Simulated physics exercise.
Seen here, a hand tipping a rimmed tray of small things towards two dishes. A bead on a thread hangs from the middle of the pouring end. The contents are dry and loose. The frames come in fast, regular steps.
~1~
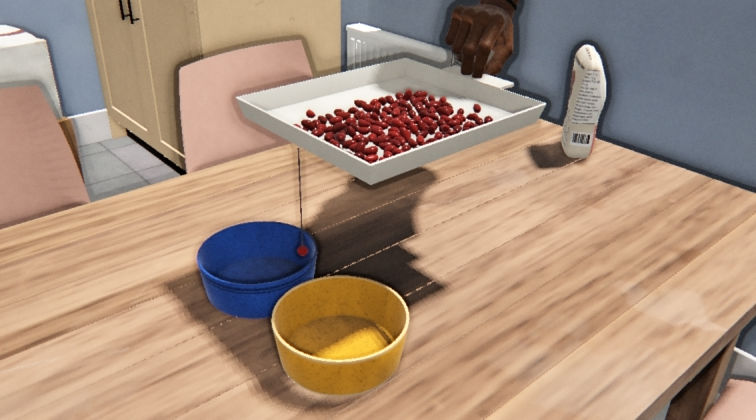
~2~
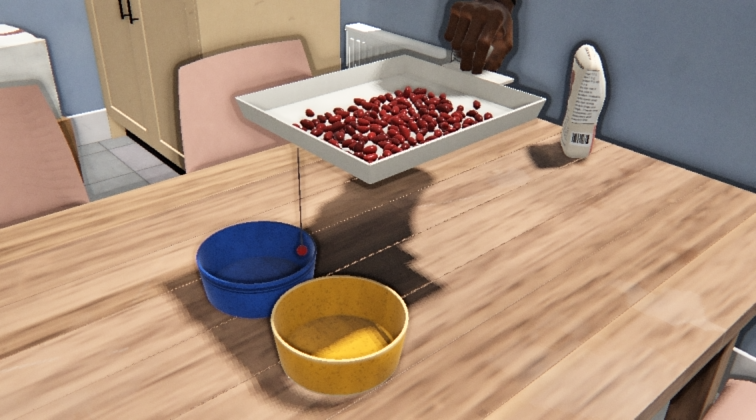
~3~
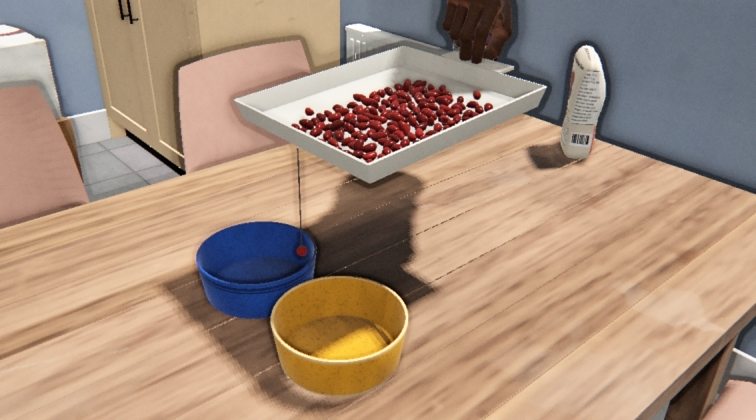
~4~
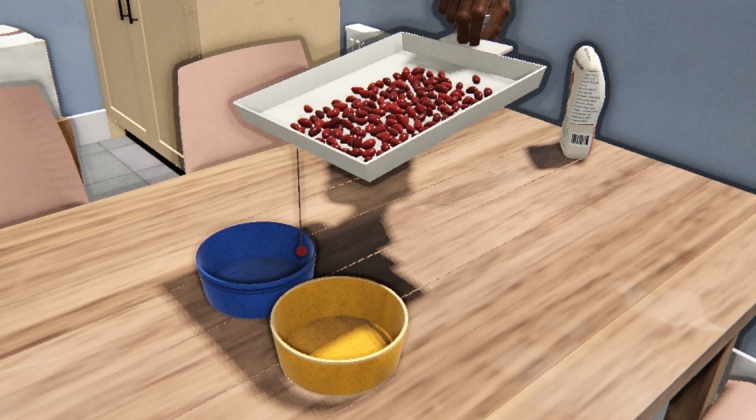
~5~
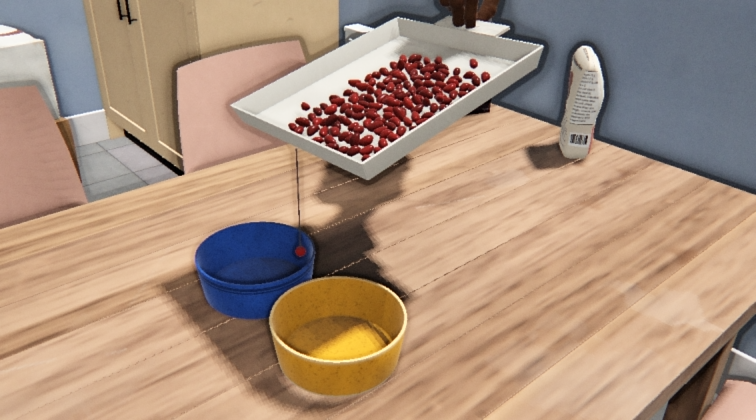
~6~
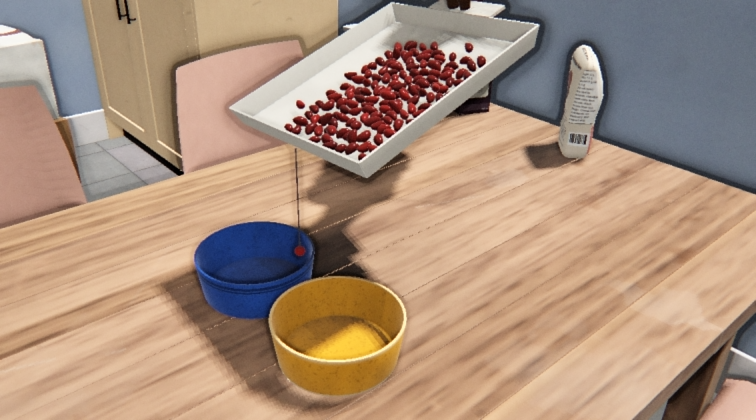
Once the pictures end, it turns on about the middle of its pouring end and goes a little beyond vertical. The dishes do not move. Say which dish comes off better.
It favours the left-hand dish.
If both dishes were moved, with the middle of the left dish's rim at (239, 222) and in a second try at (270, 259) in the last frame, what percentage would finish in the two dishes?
About 50 and 50 per cent.
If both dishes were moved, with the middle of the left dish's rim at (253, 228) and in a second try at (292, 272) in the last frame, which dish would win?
At the first place the left dish, at the second the dish on the left.
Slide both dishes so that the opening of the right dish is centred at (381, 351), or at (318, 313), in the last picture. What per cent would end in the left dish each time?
In turn 40 and 70 in a hundred.
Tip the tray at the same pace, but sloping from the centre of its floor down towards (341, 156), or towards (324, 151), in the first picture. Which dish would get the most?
One: The dish on the right. Two: The right dish.
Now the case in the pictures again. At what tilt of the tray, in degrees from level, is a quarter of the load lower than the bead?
At some 105 degrees.
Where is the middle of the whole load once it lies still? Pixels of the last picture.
Near (232, 294).
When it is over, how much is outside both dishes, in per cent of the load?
Near 40 %.
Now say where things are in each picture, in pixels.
In the first frame, corners of the pouring end near (244, 97) and (371, 161), level; middle of the load near (402, 127), kidney beans; left dish near (207, 288); right dish near (286, 361); bead on its thread near (303, 251).
In the second frame, corners of the pouring end near (243, 98) and (370, 161), level; middle of the load near (401, 125).
In the third frame, corners of the pouring end near (242, 99) and (369, 160), tipped barely, lowest at the left corner; middle of the load near (393, 116).
In the fourth frame, corners of the pouring end near (240, 102) and (366, 159), tipped a little, lowest at the left corner; middle of the load near (392, 108).
In the fifth frame, corners of the pouring end near (238, 104) and (363, 158), tipped a little, lowest at the left corner; middle of the load near (389, 101).
In the sixth frame, corners of the pouring end near (236, 106) and (360, 157), tipped clearly, lowest at the left corner; middle of the load near (385, 93); left dish near (204, 288); right dish near (283, 361).
Shortly afterwards, tray tipped steeply; the whole lot on the tray.
Next, tray tipped right over; near two thirds on the tray; a little in the left dish; a little outside both; near a third in the air.
Some moments later, tray tipped past a quarter turn; only a few in the right dish; near two thirds in the left dish; near a third outside both.
In the end, tray tipped past a quarter turn; only a few in the right dish; near two thirds in the left dish; near a third outside both.
